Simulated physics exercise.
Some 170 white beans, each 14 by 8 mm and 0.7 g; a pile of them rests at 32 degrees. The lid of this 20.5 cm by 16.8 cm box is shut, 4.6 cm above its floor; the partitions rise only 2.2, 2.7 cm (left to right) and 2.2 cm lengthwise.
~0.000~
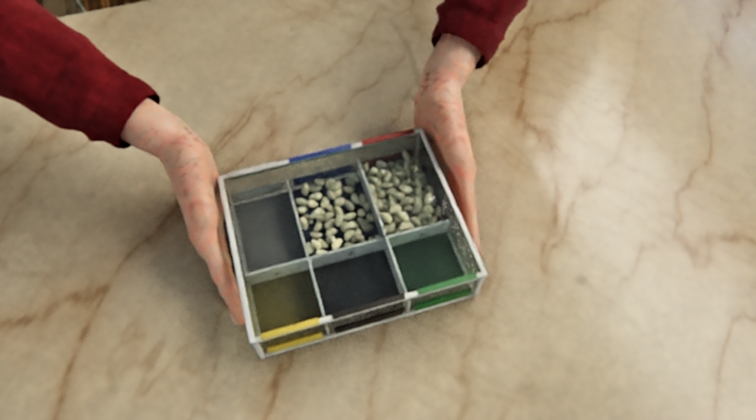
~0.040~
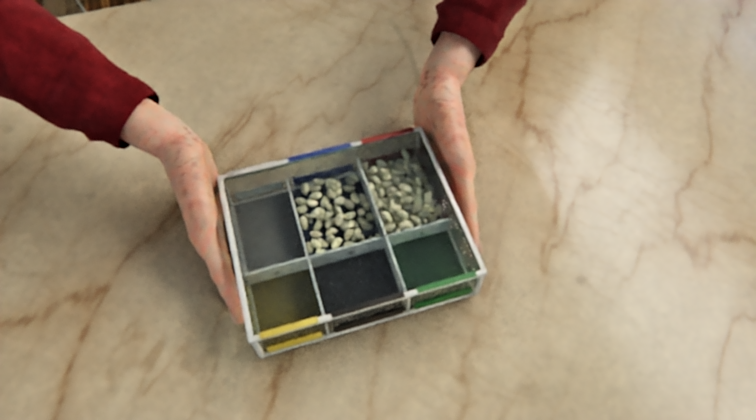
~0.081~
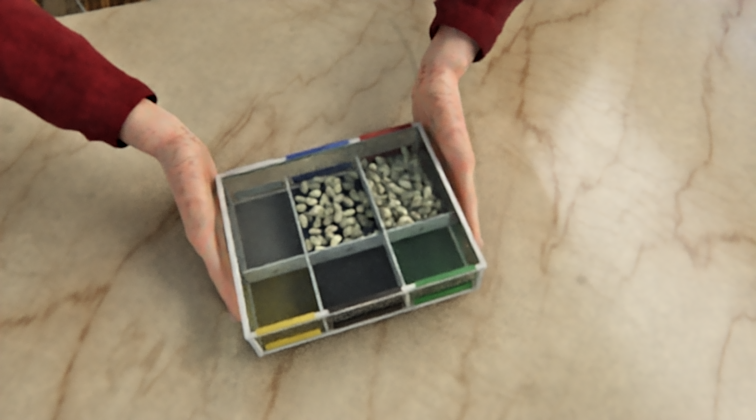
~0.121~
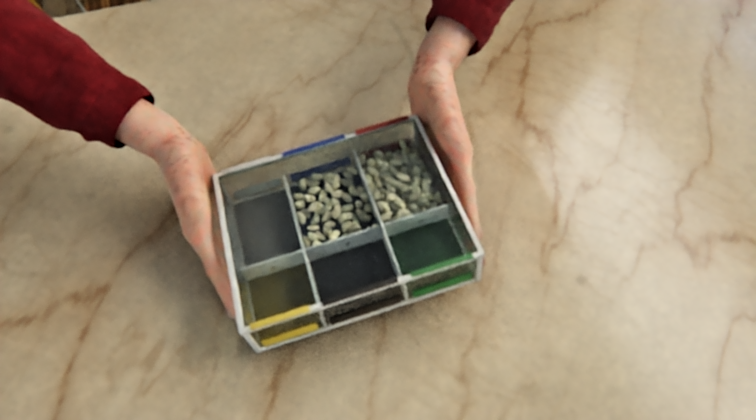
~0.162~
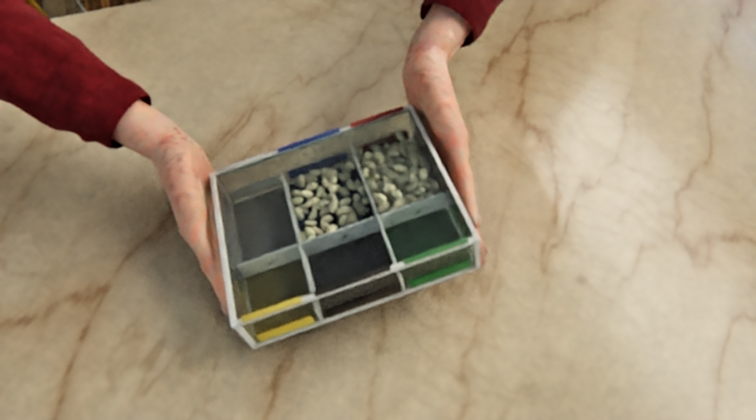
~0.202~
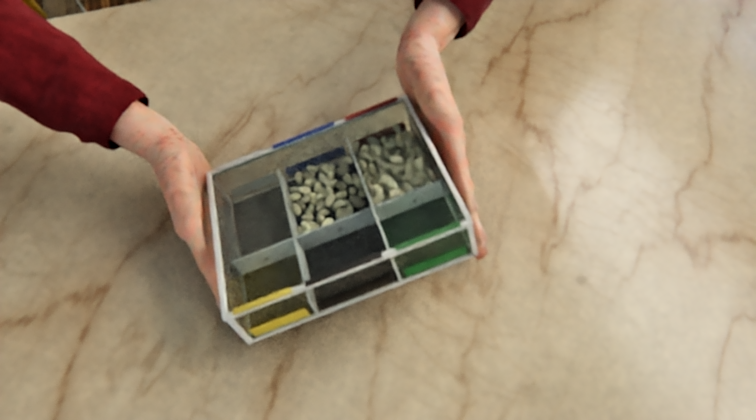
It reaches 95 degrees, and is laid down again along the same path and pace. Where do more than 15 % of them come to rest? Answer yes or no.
Red: Yes, blue: Yes, green: No, yellow: No, white: Yes, black: No.
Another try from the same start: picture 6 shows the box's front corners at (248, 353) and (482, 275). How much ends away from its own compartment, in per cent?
It would be near 85 per cent.
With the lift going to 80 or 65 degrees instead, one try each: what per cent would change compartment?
About 25 and 15 per cent.
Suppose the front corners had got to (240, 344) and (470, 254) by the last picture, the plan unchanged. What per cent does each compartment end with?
Red 15; blue 5; green 0; yellow 20; white 60; black 0.
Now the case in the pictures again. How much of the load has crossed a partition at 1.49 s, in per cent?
Some 50 per cent.
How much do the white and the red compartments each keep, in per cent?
White 30, red 40.
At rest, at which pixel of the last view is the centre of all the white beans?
At about (327, 193).
After 0.98 s, tilt 95 degrees; red 50 %, blue 35 %, white 10 %.
After 1.49 s, tilt 42 degrees; red 40 %, blue 30 %, white 30 %.
After 2.07 s, tilt 0 degrees; red 40 %, blue 30 %, white 30 %.
By 2.6 s all is still; red 40 %, blue 30 %, green 0 %, yellow 0 %, white 30 %, black 0 %.
